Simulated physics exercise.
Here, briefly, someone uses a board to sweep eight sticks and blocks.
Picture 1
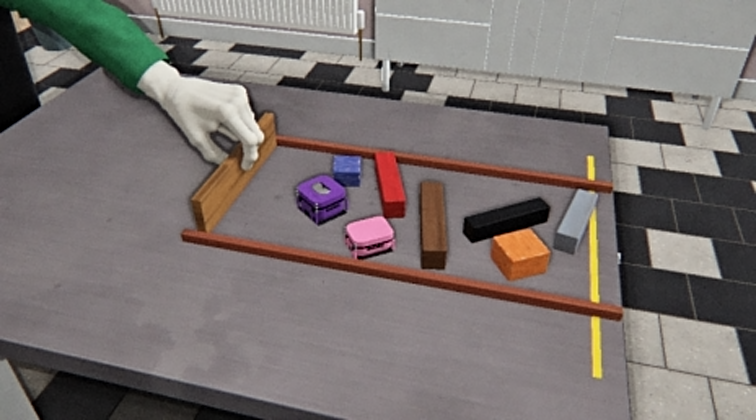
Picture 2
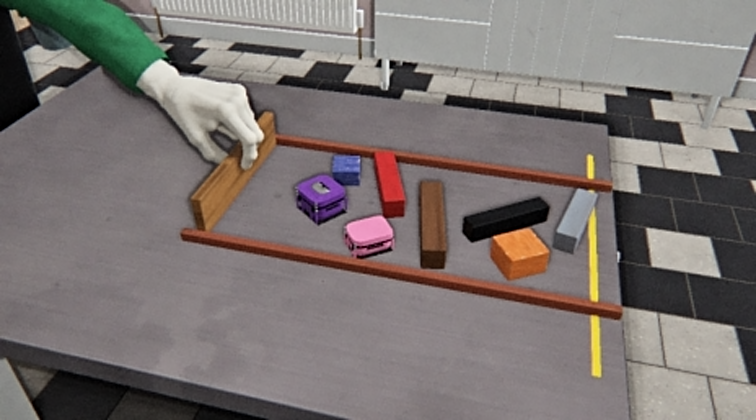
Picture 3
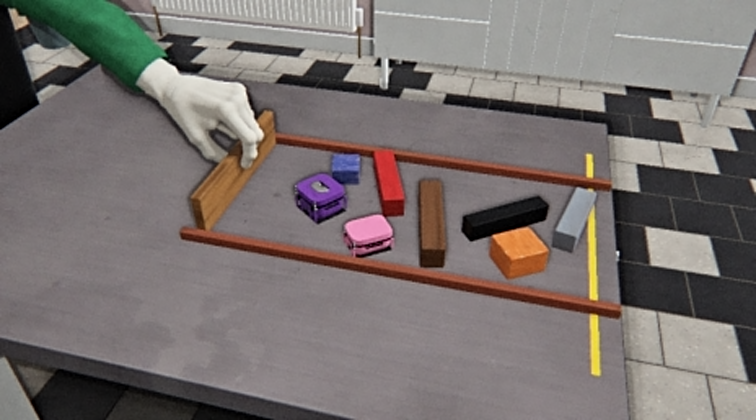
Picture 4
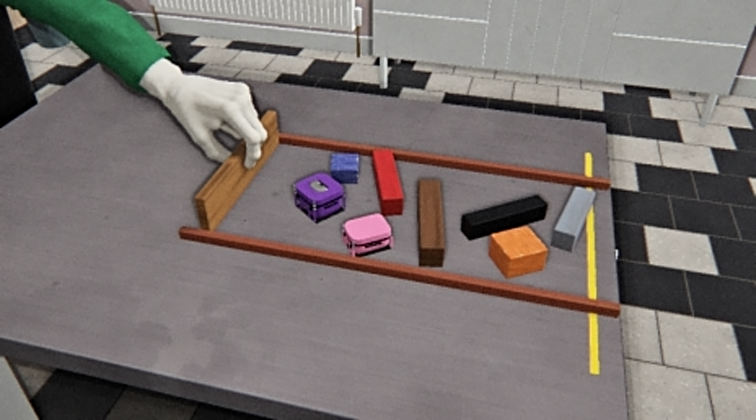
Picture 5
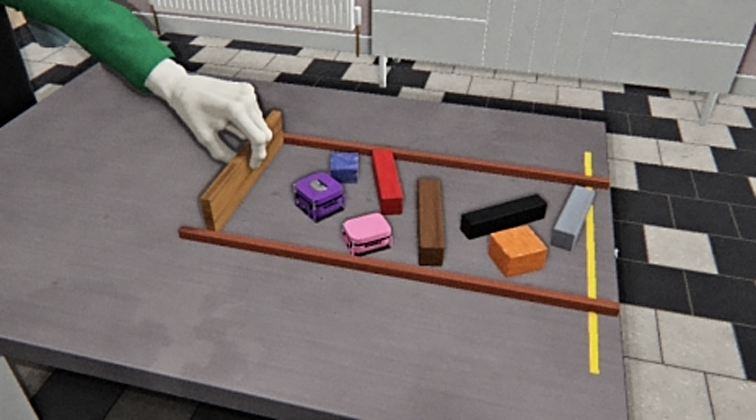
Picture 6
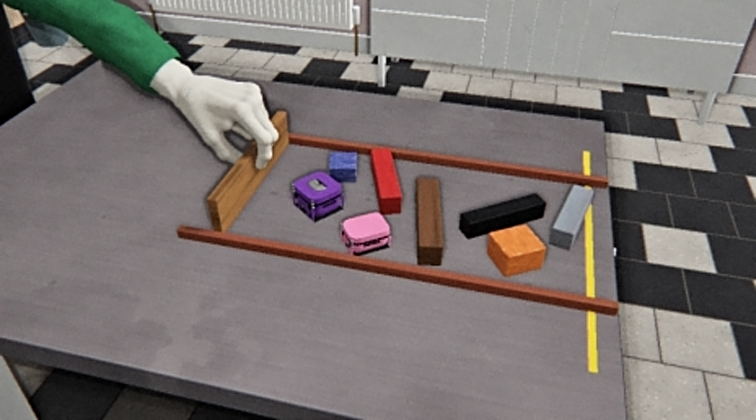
On a grey tabletop between two reddish-brown rails, a gloved hand in a green sleeve slides a wooden board slightly right toward eight scattered blocks, sticks and small cases, which stay in place near a yellow tape line.
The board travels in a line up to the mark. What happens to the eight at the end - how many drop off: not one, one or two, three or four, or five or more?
The count of those that drop off: Five or more.
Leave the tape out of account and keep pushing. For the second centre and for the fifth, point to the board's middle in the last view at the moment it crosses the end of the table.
I'd say close to (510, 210), and after that close to (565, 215).
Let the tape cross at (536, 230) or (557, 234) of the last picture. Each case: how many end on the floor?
So that's 3 for the first and 4 for the second.
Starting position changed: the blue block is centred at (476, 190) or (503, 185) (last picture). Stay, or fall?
First spot: It comes off; second spot: It comes off.
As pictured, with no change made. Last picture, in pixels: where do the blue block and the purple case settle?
Final positions: Near (606, 208); near (613, 238).
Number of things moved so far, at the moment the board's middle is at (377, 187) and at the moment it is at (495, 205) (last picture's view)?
Tally at point one: 5; at point two: 8.
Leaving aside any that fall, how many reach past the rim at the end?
That comes to 3 of them.
Early on, none off yet; grey stick at rest near (572, 216); orange block at rest near (516, 251); black stick at rest near (503, 215).
A while later, none off yet; grey stick travelled a little near (602, 222); orange block travelled about its own width near (576, 275); black stick travelled about its own width near (578, 227).
Finally, the number that fall off is five or more; lost, red stick, brown stick, black stick, orange block and grey stick.
